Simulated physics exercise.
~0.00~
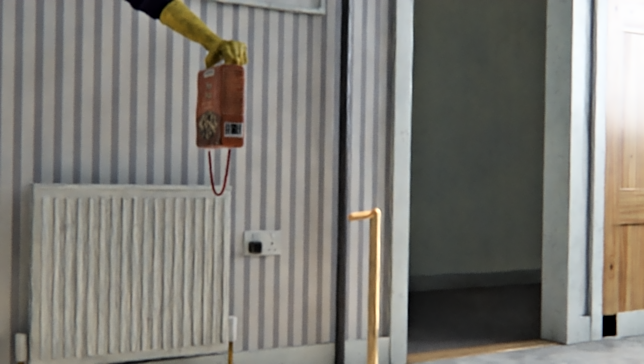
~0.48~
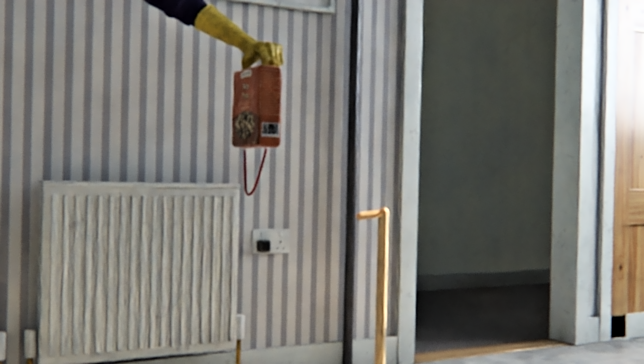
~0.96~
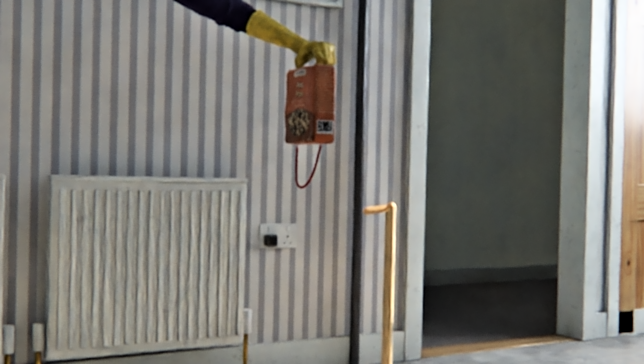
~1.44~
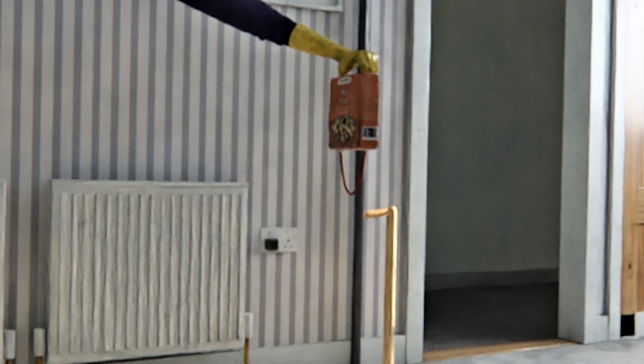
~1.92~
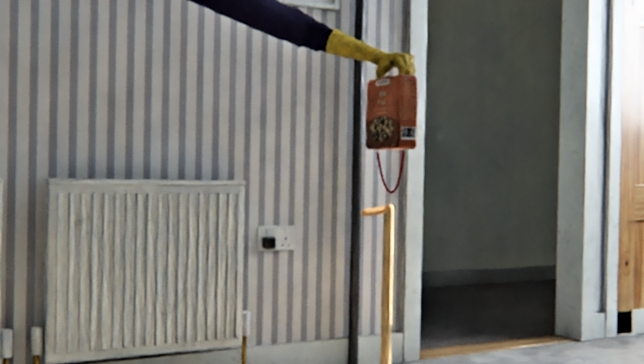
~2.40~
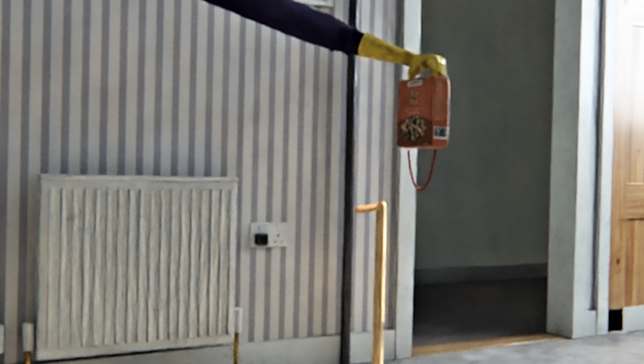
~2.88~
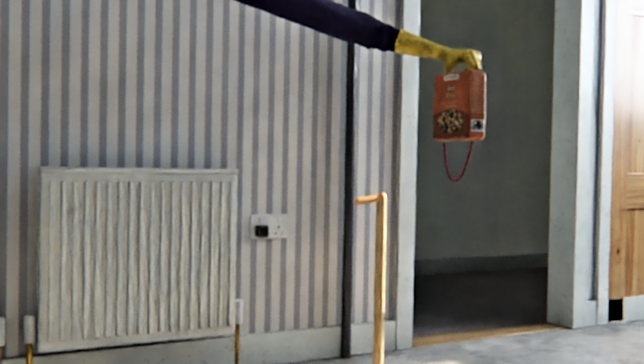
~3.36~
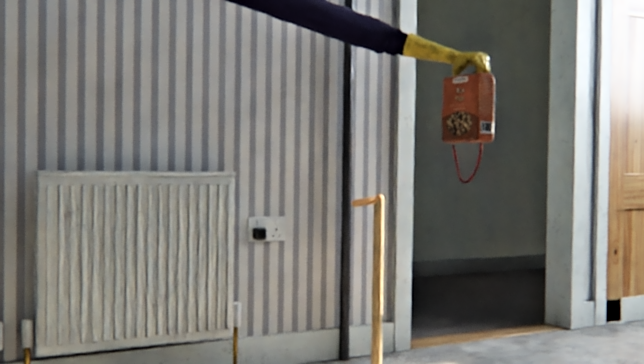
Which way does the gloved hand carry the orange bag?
The gloved hand carries the orange bag to the right, from above the radiator to in front of the doorway.
